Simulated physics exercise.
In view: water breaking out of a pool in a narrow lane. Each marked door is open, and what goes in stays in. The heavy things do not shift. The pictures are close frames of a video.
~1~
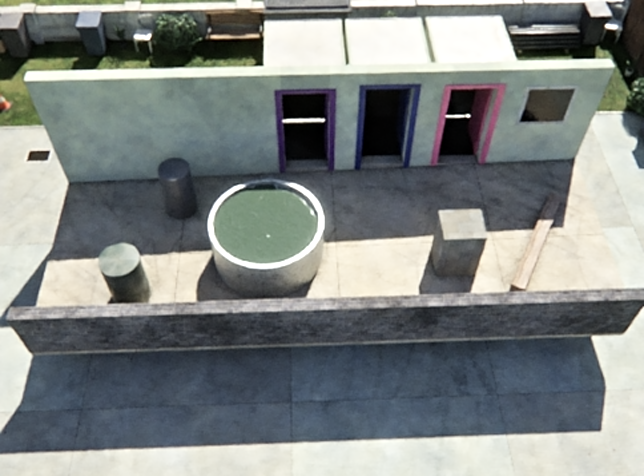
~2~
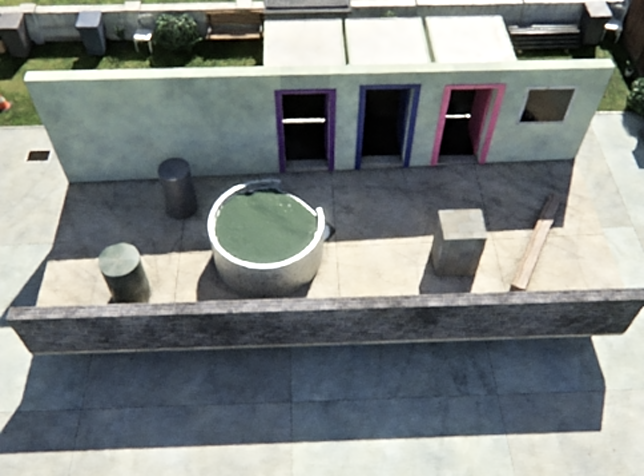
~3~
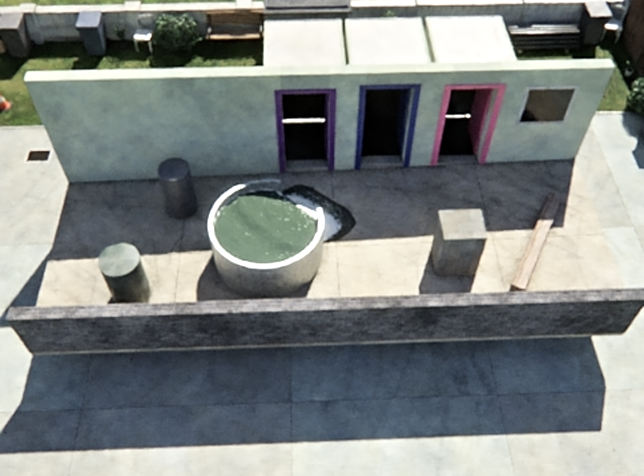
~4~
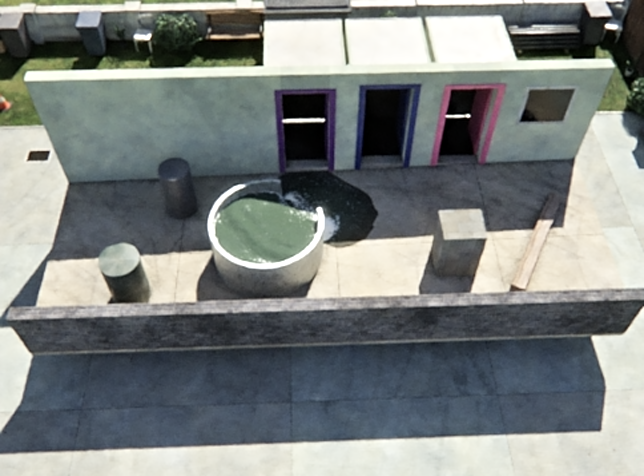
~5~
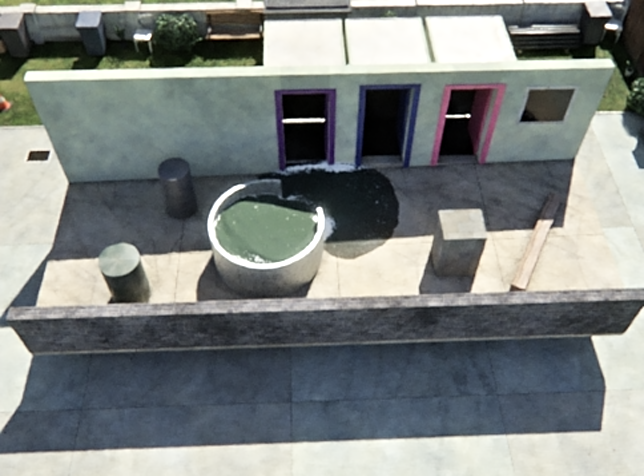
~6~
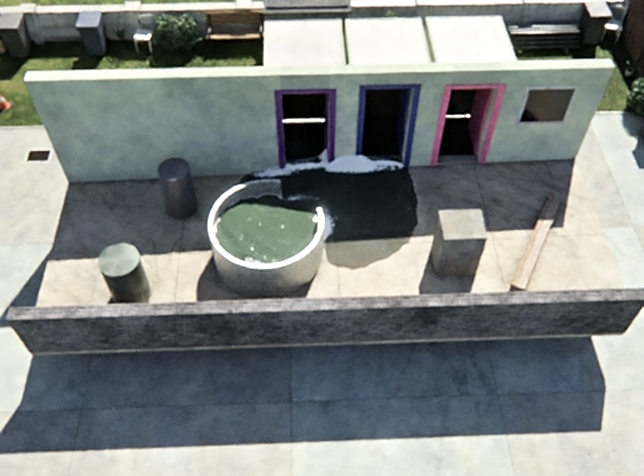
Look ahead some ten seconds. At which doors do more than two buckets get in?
One by one: The blue door takes more than that; the purple door takes more than that; the pink door takes more than that.
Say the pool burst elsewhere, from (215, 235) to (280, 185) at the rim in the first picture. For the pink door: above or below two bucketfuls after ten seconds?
The pink one lets less in.
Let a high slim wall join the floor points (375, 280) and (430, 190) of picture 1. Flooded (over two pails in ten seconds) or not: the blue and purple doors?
One by one: Blue is over, purple lets more in.
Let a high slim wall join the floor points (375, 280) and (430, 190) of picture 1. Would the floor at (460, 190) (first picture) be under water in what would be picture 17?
There: Flooded.
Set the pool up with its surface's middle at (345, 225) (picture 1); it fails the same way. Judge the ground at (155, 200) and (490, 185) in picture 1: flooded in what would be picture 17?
As listed: Free of water, covered.
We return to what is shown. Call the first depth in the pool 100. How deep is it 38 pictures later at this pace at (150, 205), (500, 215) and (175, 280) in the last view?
In turn 0, 10 and 0 in a hundred.
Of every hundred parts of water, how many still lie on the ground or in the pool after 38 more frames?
About 60 per cent.
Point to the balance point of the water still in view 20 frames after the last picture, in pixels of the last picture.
Around (353, 219).
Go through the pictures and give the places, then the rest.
The round pool at (266, 224) is whole and still, in the first frame.
The front is at a hidden place, out from the gap on the round pool's far side, in the second frame.
The front is at (301, 188), out from the gap on the round pool's far side, in the third frame.
Water pours out on the round pool's far side and has run to (317, 172), in the fourth frame.
The front is at (378, 175), out from the gap on the round pool's far side, in the fifth frame.
Water pours out on the round pool's far side and has run to (403, 168), in the sixth frame.
A moment on, water covers 30 % of the floor; the blue door over two buckets in, the purple door far over two buckets in, the pink door under two buckets in.
Next, water covers 40 % of the floor; the blue door over two buckets in, the purple door far over two buckets in, the pink door under two buckets in.
Then, water covers 45 % of the floor; the blue door far over two buckets in, the purple door far over two buckets in, the pink door over two buckets in.
Later, water covers 60 % of the floor; the blue door far over two buckets in, the purple door far over two buckets in, the pink door over two buckets in.
In the end, water covers 75 % of the floor; the blue door far over two buckets in, the purple door far over two buckets in, the pink door far over two buckets in.
